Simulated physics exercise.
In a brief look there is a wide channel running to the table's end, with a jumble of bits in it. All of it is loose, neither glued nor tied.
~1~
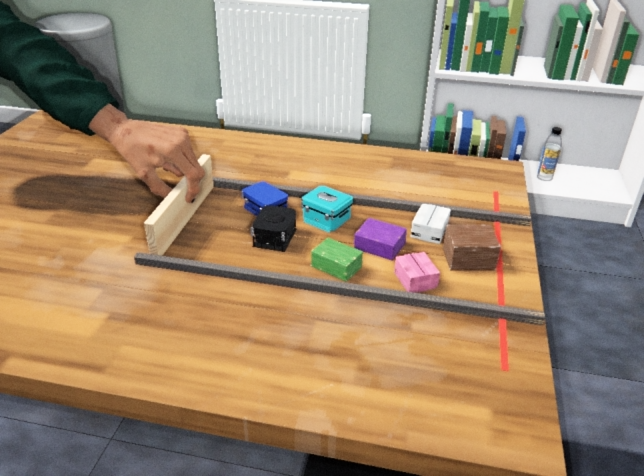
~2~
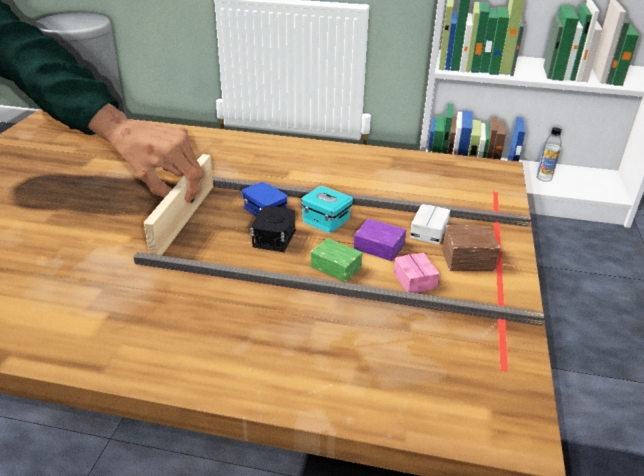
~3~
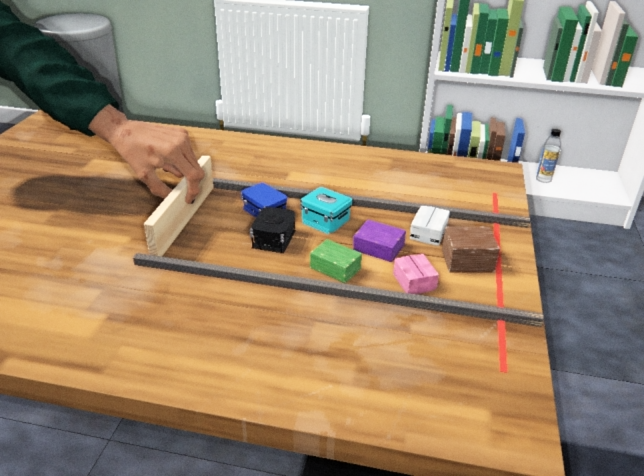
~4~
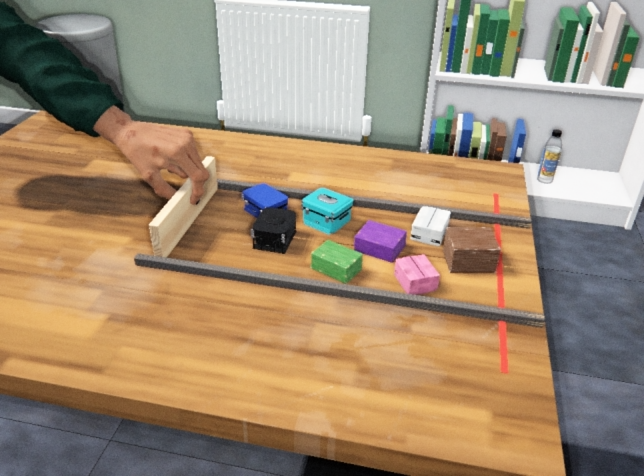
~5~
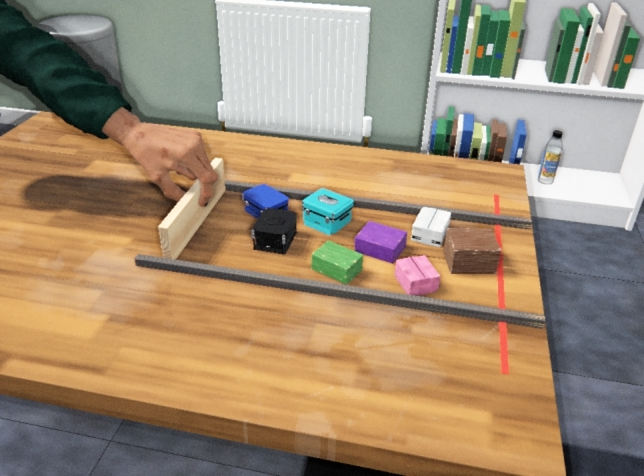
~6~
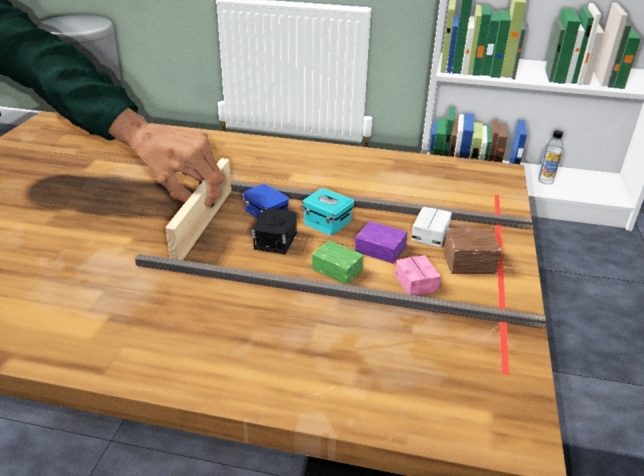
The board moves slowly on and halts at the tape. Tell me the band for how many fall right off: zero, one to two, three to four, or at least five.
Missing from the table at the end: Five or more.
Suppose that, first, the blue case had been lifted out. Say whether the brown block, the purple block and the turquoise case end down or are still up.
Outcome - brown block falling, purple block falling, turquoise case staying.
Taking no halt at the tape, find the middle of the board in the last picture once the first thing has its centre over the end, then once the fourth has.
It sits around (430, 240) and after that around (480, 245).
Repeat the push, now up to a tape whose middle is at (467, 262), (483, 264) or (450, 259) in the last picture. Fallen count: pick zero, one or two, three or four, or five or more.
One after another: One to two, 3 or 4, just one or two.
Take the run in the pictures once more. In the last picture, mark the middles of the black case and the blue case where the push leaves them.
I'd put one at around (521, 263) and the other at around (522, 230).
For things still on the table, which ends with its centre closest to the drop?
Foremost: The blue case.
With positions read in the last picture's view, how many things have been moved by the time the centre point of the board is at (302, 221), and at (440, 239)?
At the first spot 5, then 8.
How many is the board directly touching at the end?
Counting them up gives 3.
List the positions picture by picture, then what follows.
The first picture shows brown block (471, 248); white box (431, 223); pink box (417, 272); board (183, 203); tape (500, 263).
The second picture shows white box (430, 224); green block (336, 260).
The third picture shows pink box (416, 274); black case (274, 230).
The fourth picture shows brown block (471, 250); purple block (380, 241).
The fifth picture shows white box (431, 226); board (196, 207).
The sixth picture shows brown block (472, 251); white box (432, 226); pink box (417, 276); board (202, 208); tape (500, 266).
Soon after, none off yet; brown block at rest near (472, 251); white box at rest near (432, 226); pink box at rest near (417, 276).
Then, none off yet; brown block moved about its own width near (502, 257); white box moved well along near (512, 233); pink box moved about its own width near (447, 288).
At rest, the number that fall off is five or more; fallen, turquoise case, purple block, pink box, white box and brown block.
